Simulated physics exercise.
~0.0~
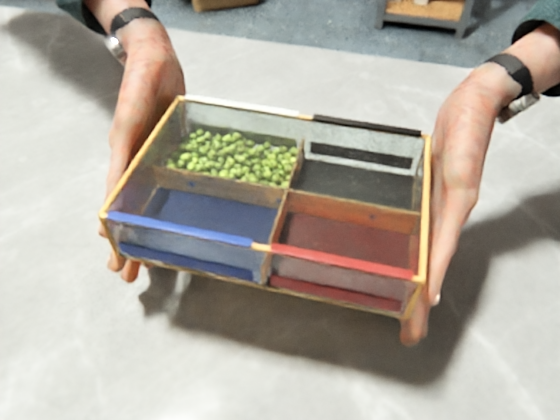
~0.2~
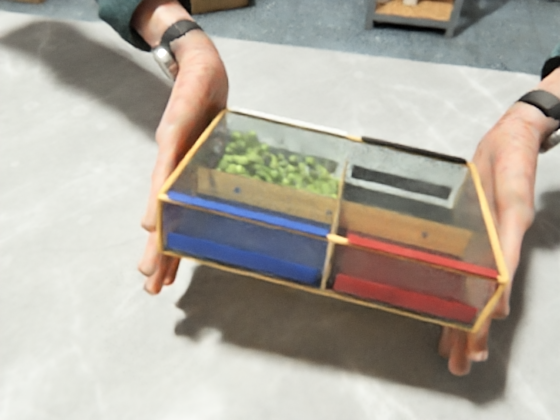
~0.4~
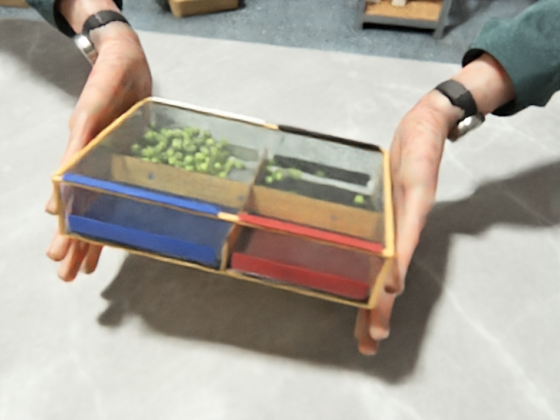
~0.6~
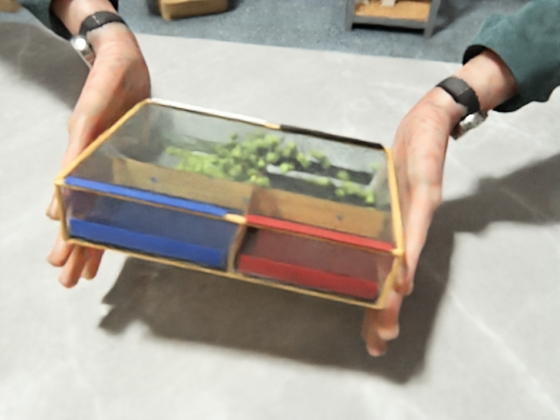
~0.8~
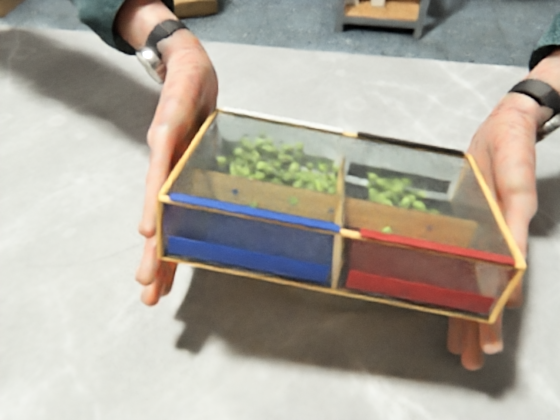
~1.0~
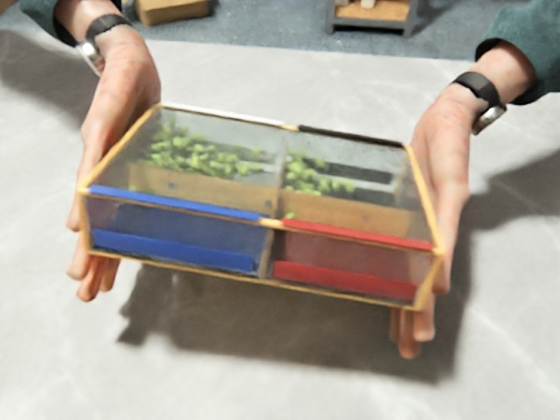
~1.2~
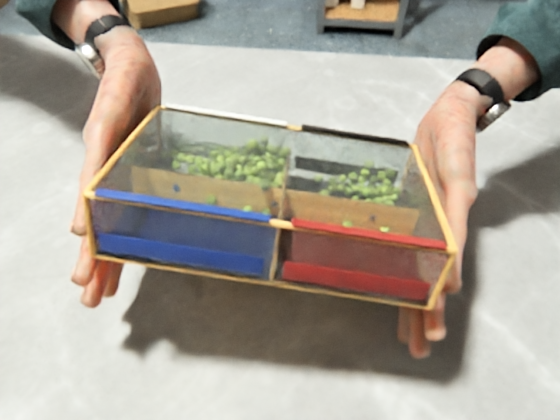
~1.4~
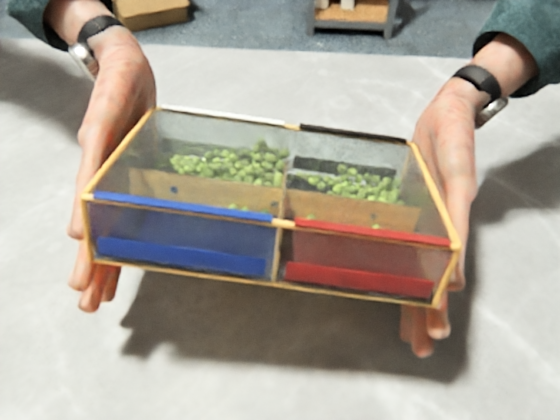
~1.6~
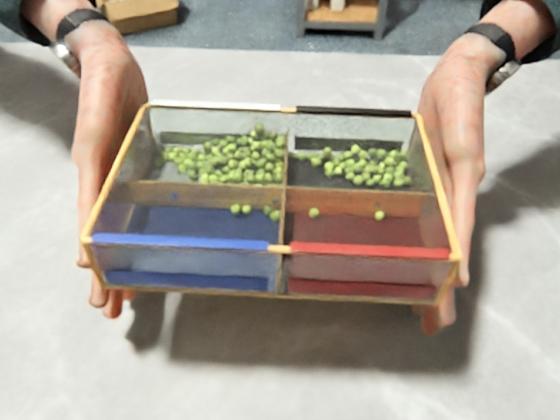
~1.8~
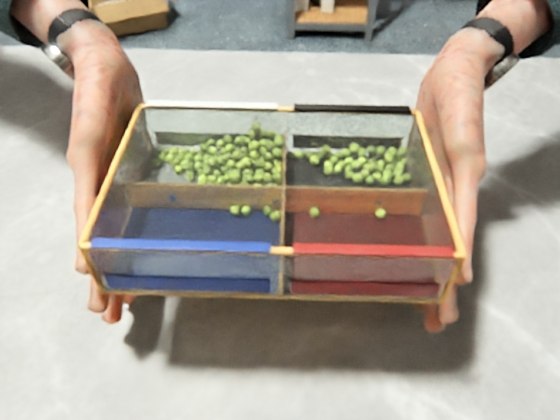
Hands tilting and shaking a clear-lidded, four-part box, sending some green peas from the white section into the black before levelling it.
